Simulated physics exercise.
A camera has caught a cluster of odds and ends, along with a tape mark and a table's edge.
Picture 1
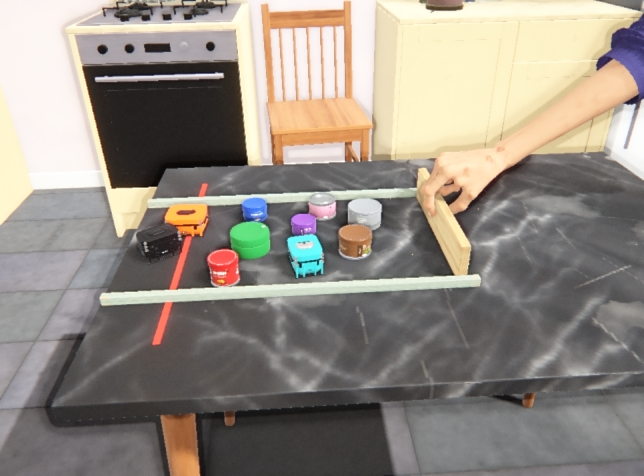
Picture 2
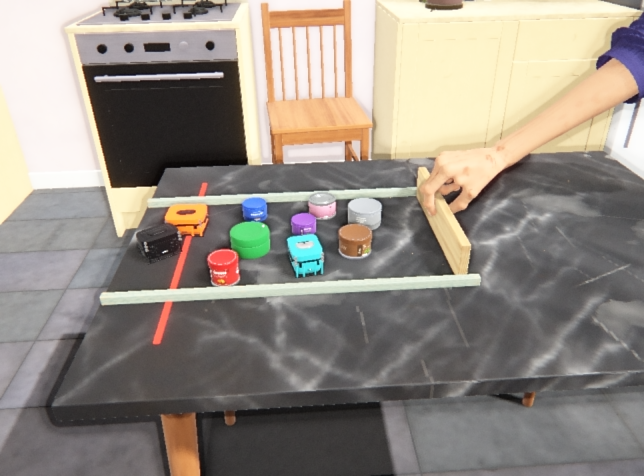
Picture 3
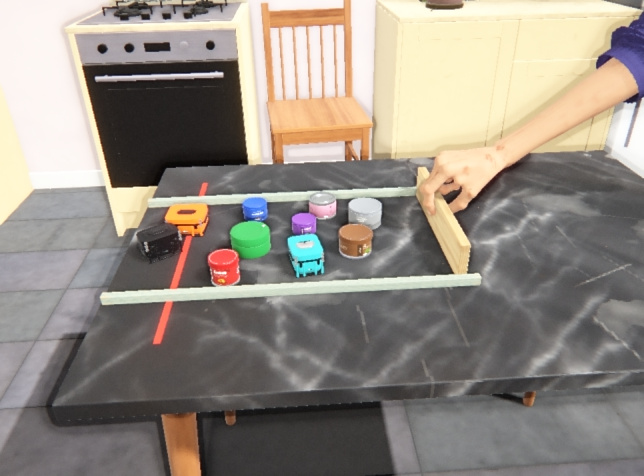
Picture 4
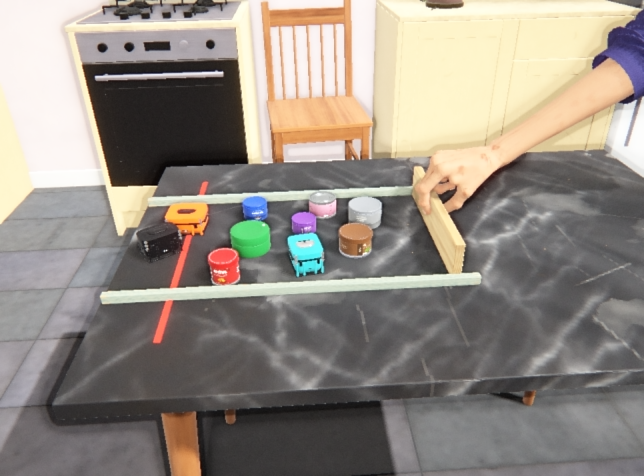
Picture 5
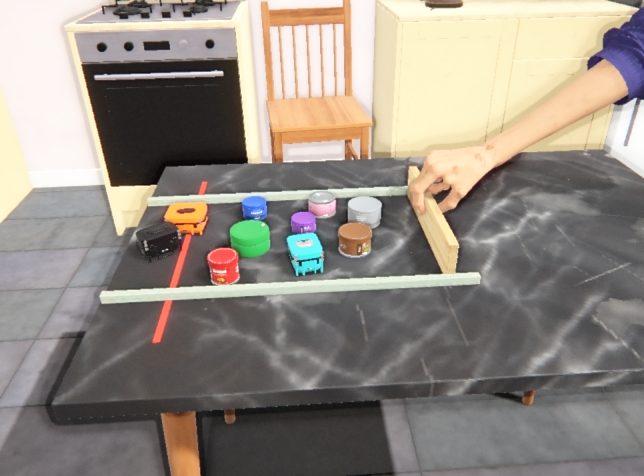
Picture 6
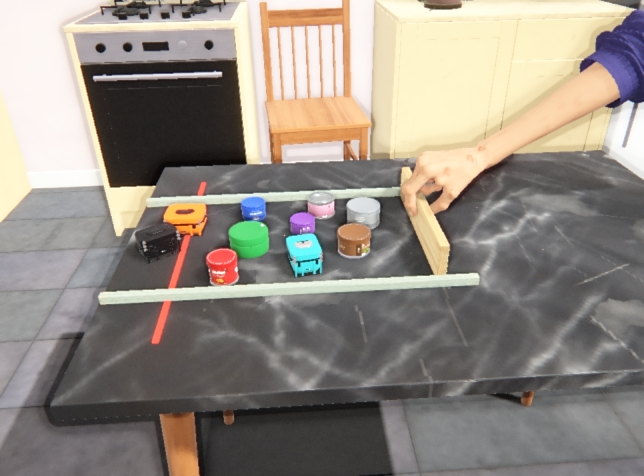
On a dark kitchen table, a hand slides a wooden board slightly left toward small objects.
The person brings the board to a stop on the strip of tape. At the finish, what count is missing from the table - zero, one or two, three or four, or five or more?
Missing: One or two.
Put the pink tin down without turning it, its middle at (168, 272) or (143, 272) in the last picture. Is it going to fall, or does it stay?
Order of tries: Off, off.
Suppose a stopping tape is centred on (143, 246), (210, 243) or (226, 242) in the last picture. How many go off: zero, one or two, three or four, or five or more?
Place by place: Five or more, then none at all, then zero.
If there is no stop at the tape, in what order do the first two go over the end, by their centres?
The order is the black case, then the orange case.
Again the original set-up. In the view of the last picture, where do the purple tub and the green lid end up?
The purple tub comes to rest at (173, 237), and the green lid comes to rest at (130, 247).
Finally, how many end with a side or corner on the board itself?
That comes to 5.
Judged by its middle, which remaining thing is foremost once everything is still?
That would be the orange case.
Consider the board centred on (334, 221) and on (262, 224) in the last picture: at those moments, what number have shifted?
The count reaches 5 first and 8 second.
Soon after, none off yet; black case at rest near (158, 242); orange case at rest near (186, 220); red tin at rest near (223, 268).
After that, none off yet; black case at rest near (158, 242); orange case at rest near (186, 220); red tin displaced about its own width near (205, 272).
In the end, the number that fall off is one or two; gone, black case.
